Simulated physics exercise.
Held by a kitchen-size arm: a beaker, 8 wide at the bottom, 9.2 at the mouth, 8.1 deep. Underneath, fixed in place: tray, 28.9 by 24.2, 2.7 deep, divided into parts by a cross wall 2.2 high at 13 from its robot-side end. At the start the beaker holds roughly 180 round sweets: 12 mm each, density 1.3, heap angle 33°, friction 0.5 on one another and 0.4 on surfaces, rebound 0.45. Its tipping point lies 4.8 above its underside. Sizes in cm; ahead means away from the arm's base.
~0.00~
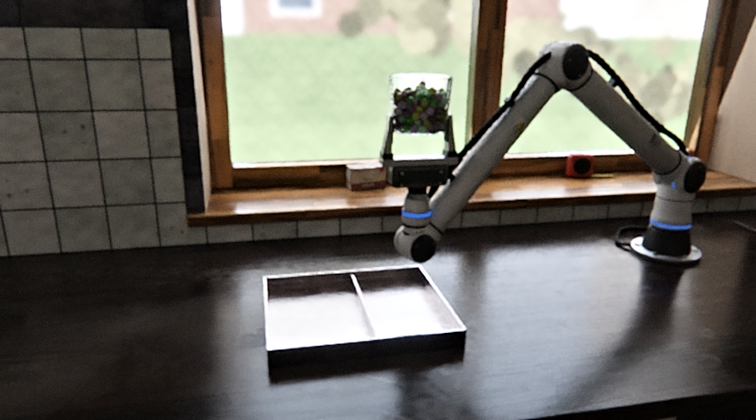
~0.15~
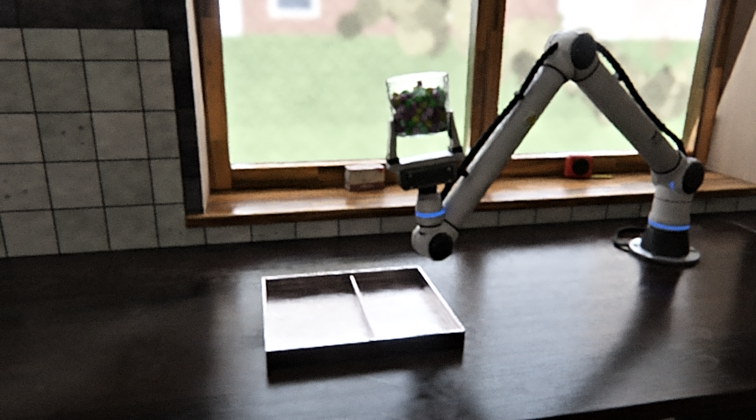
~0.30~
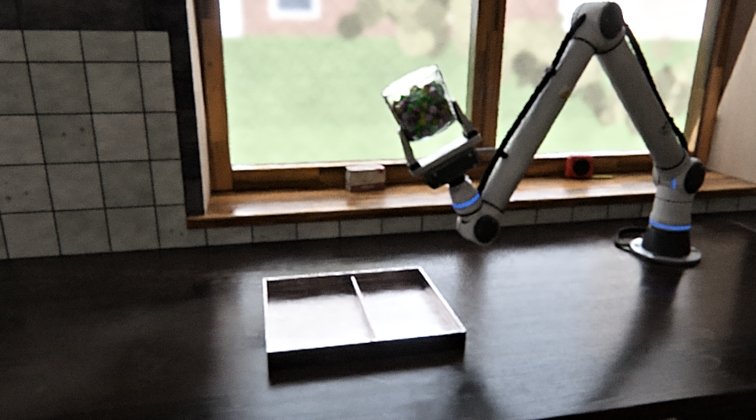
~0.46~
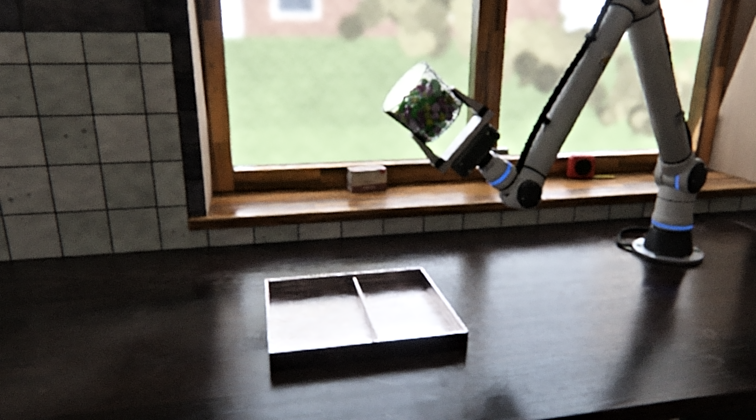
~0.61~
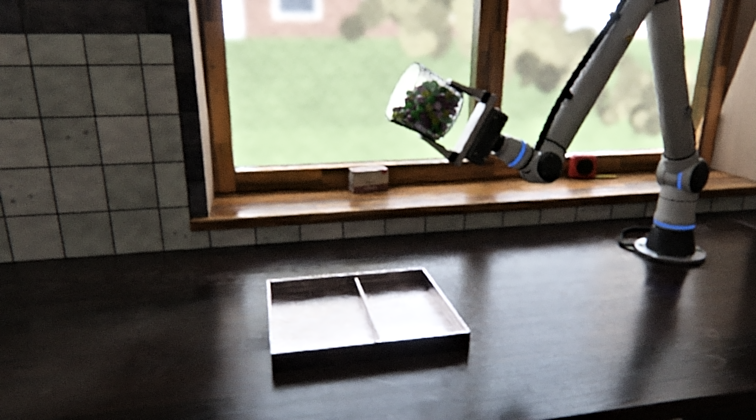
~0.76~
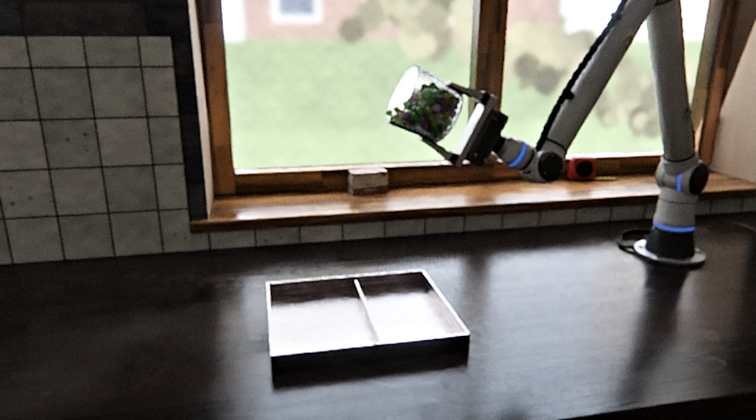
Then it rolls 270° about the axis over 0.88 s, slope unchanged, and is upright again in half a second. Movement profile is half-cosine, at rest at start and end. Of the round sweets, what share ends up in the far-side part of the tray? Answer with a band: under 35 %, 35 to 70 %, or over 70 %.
Under 35 %.
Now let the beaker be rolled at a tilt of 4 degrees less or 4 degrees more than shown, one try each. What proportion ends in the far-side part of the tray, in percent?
Roughly 0 % on the first try and 10 % on the second.
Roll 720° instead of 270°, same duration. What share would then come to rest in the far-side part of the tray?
It would be roughly 0 percent.
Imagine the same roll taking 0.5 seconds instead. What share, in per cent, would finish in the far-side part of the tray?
Then about 0 per cent.
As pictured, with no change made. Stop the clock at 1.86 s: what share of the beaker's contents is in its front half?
My guess would be around 55 per cent.
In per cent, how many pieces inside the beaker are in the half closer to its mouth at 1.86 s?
Roughly 40 per cent.
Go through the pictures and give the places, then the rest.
The first picture shows beaker middle at (420, 105), upright; upper third of the load around (422, 97), from x 395 to 445, top at y 90; 182 in the beaker.
The second picture shows beaker middle at (419, 106), tipped 8°; upper third of the load around (422, 98), from x 395 to 445, top at y 90.
The third picture shows beaker middle at (422, 106), tipped 28°; upper third of the load around (426, 98), from x 395 to 450, top at y 85.
The fourth picture shows beaker middle at (424, 105), tipped 49°; upper third of the load around (431, 96), from x 400 to 455, top at y 80.
The fifth picture shows beaker middle at (426, 104), tipped 62°; upper third of the load around (432, 96), from x 395 to 455, top at y 85.
The sixth picture shows beaker middle at (426, 107), tipped 63°; upper third of the load around (433, 99), from x 390 to 455, top at y 85; 182 in the beaker.
By 1.31 s, tipped 63°, highest piece 39 above the table; 179 in the beaker, 1 in the far-side part, 2 in flight or on a rim.
By 1.86 s, tipped 37°, highest piece 38 above the table; 175 in the beaker, 6 in the far-side part, 1 in flight or on a rim.
By 2.34 s, upright, highest piece 39 above the table; 175 in the beaker, 7 in the far-side part.
By 3.04 s, upright, highest piece 39 above the table; 175 in the beaker, 7 in the far-side part.
Final count, 175 in the beaker, 7 in the far-side part. That is 4 % in the far-side part of the tray.
